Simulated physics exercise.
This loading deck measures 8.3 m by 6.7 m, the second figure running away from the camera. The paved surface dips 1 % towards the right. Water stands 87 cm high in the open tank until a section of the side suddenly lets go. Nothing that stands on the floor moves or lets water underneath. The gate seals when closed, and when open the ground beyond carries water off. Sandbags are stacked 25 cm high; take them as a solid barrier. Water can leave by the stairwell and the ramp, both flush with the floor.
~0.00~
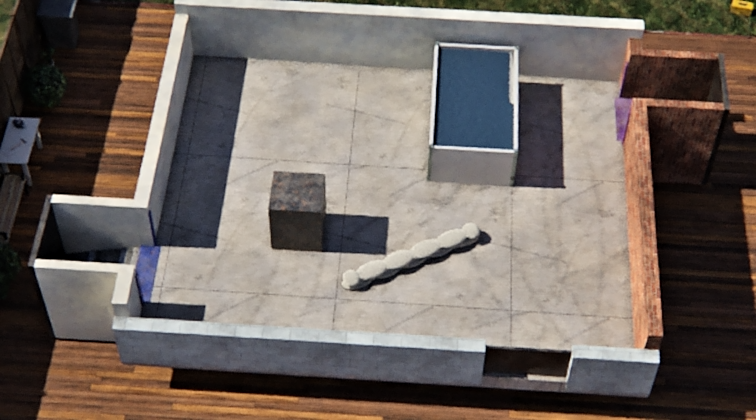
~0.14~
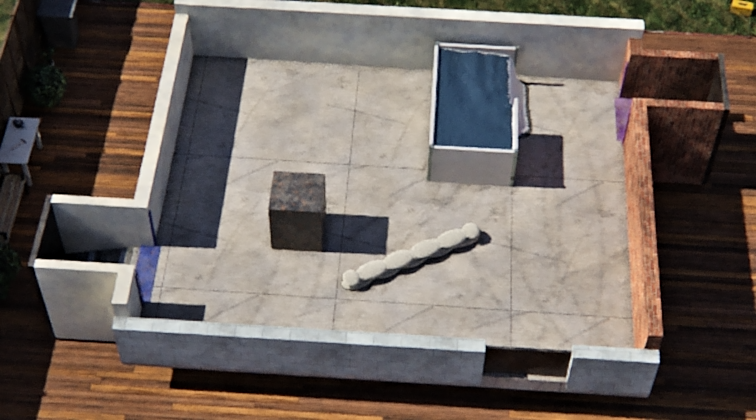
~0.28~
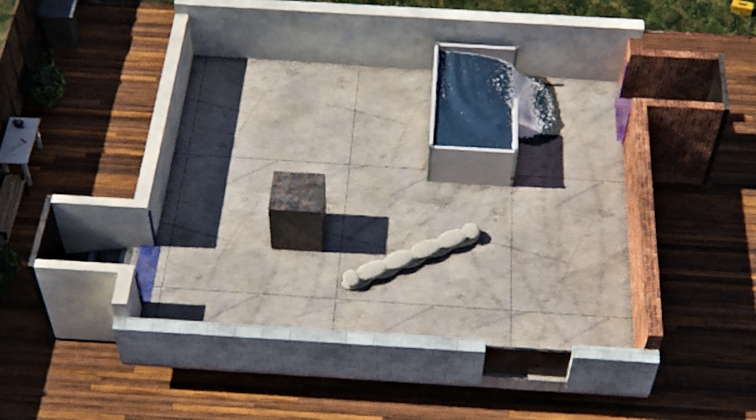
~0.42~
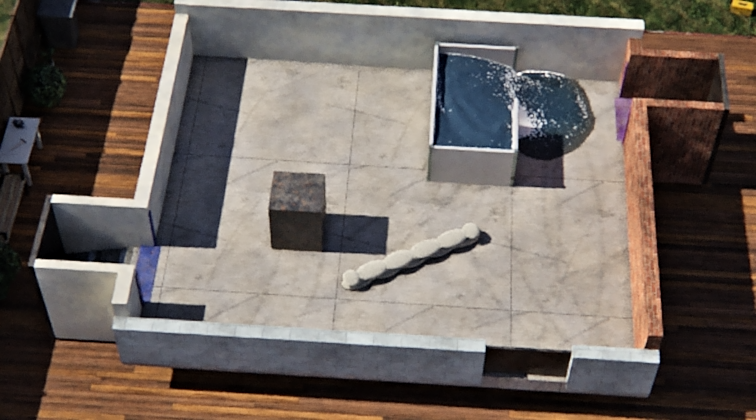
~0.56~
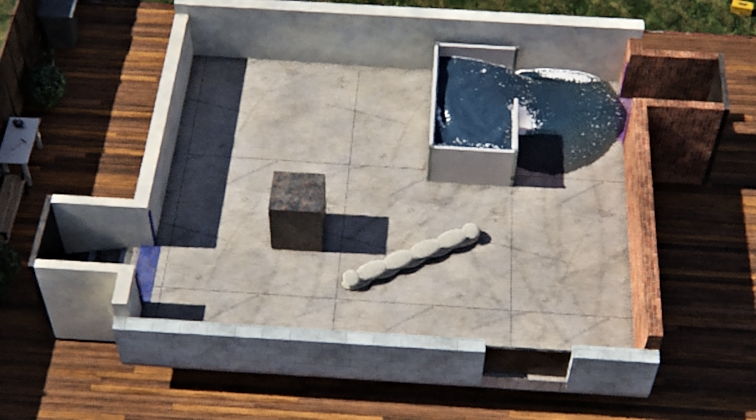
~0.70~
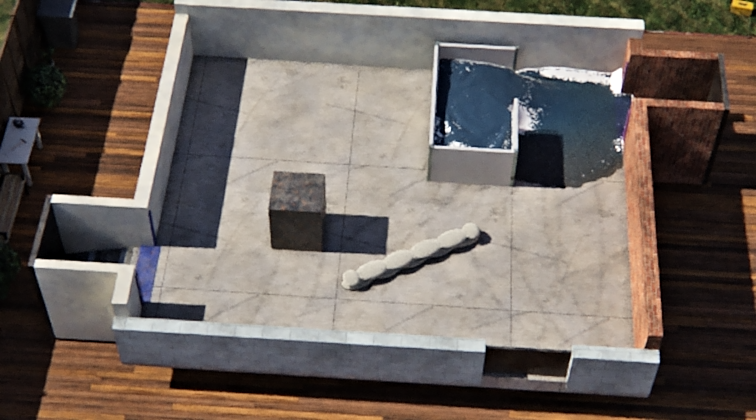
Open tank on a walled paved deck pouring water through its right side, the foaming sheet spreading across to the right-hand wall.
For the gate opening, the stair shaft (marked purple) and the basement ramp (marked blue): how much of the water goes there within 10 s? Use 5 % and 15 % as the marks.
Shares: The gate opening takes under 5 %; the stair shaft (marked purple) takes above 15 %; the basement ramp (marked blue) takes less than 5 %.
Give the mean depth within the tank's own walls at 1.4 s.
Some 50 cm.
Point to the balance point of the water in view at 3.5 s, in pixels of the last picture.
Around (529, 154).
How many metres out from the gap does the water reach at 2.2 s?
Roughly 5.4 m.
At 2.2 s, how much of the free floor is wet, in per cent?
Some 15 per cent of it.
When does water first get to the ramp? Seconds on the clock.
Ramp not in the 10 s.
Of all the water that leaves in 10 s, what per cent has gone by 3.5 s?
Some 65 per cent by then.
After 1.4 s water covers 10 % of the floor and is deepest (69 cm) near (617, 87); gone so far, the gate opening 0 %, the stair shaft (marked purple) 9 %, the basement ramp (marked blue) 0 %.
After 2.2 s water covers 15 % of the floor and is deepest (43 cm) near (590, 86); gone so far, the gate opening 0 %, the stair shaft (marked purple) 22 %, the basement ramp (marked blue) 0 %.
After 3.5 s water covers 30 % of the floor and is deepest (28 cm) near (620, 136); gone so far, the gate opening 0 %, the stair shaft (marked purple) 37 %, the basement ramp (marked blue) 0 %.
After 6.0 s water covers 40 % of the floor and is deepest (17 cm) near (620, 136); gone so far, the gate opening 0 %, the stair shaft (marked purple) 50 %, the basement ramp (marked blue) 0 %.
After 10.0 s water covers 50 % of the floor and is deepest (8 cm) near (632, 355); gone so far, the gate opening 0 %, the stair shaft (marked purple) 58 %, the basement ramp (marked blue) 0 %.
